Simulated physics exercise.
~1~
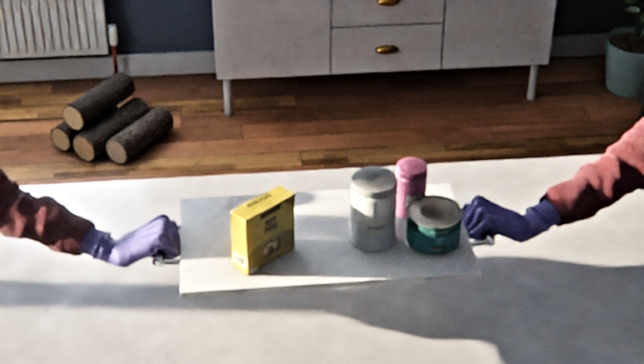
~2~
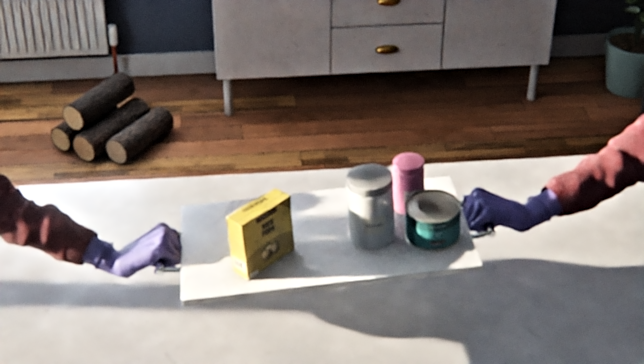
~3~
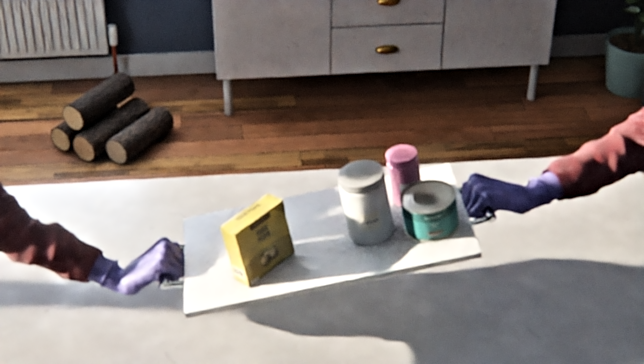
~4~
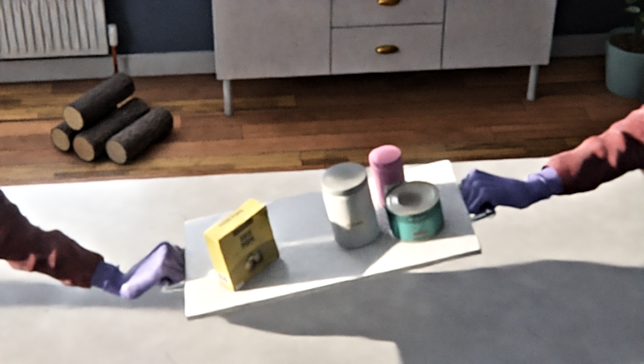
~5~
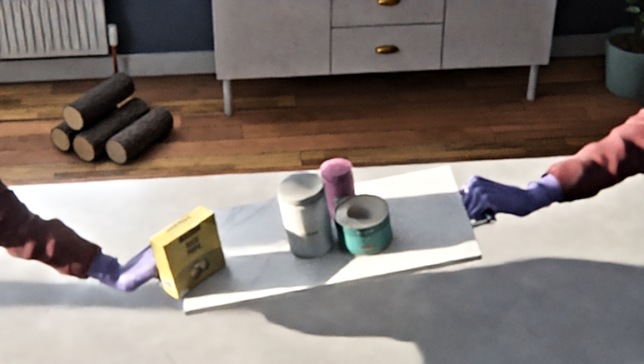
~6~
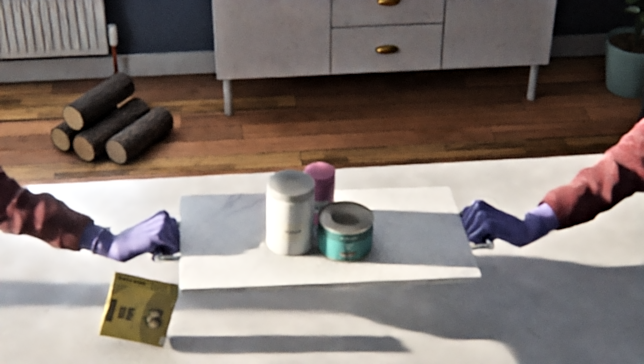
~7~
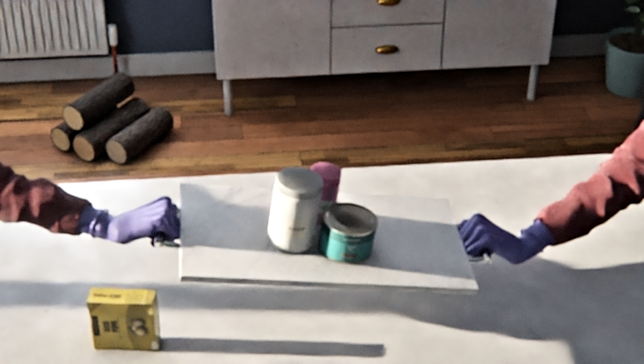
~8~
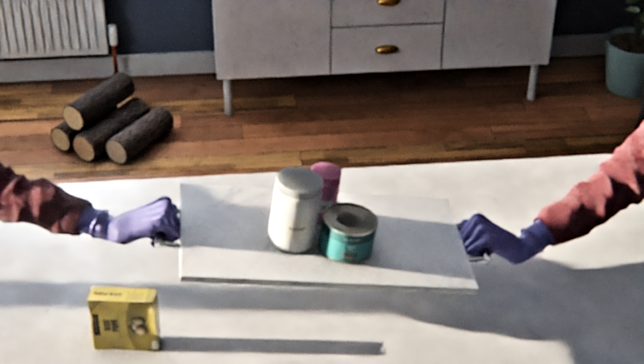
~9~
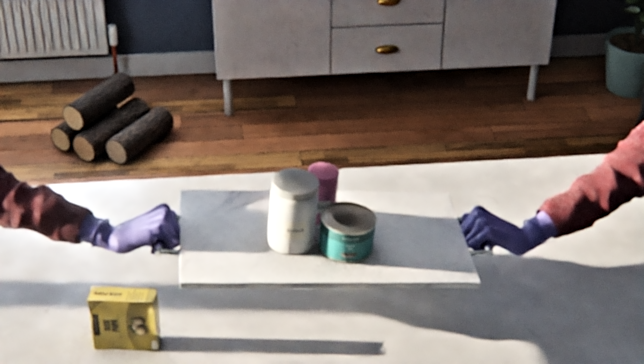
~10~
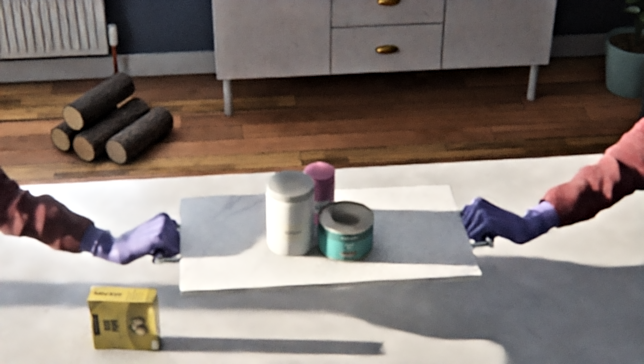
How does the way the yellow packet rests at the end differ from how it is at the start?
At the start the yellow packet stands upright on the tray, but at the end it lies on its side on the pale surface below.
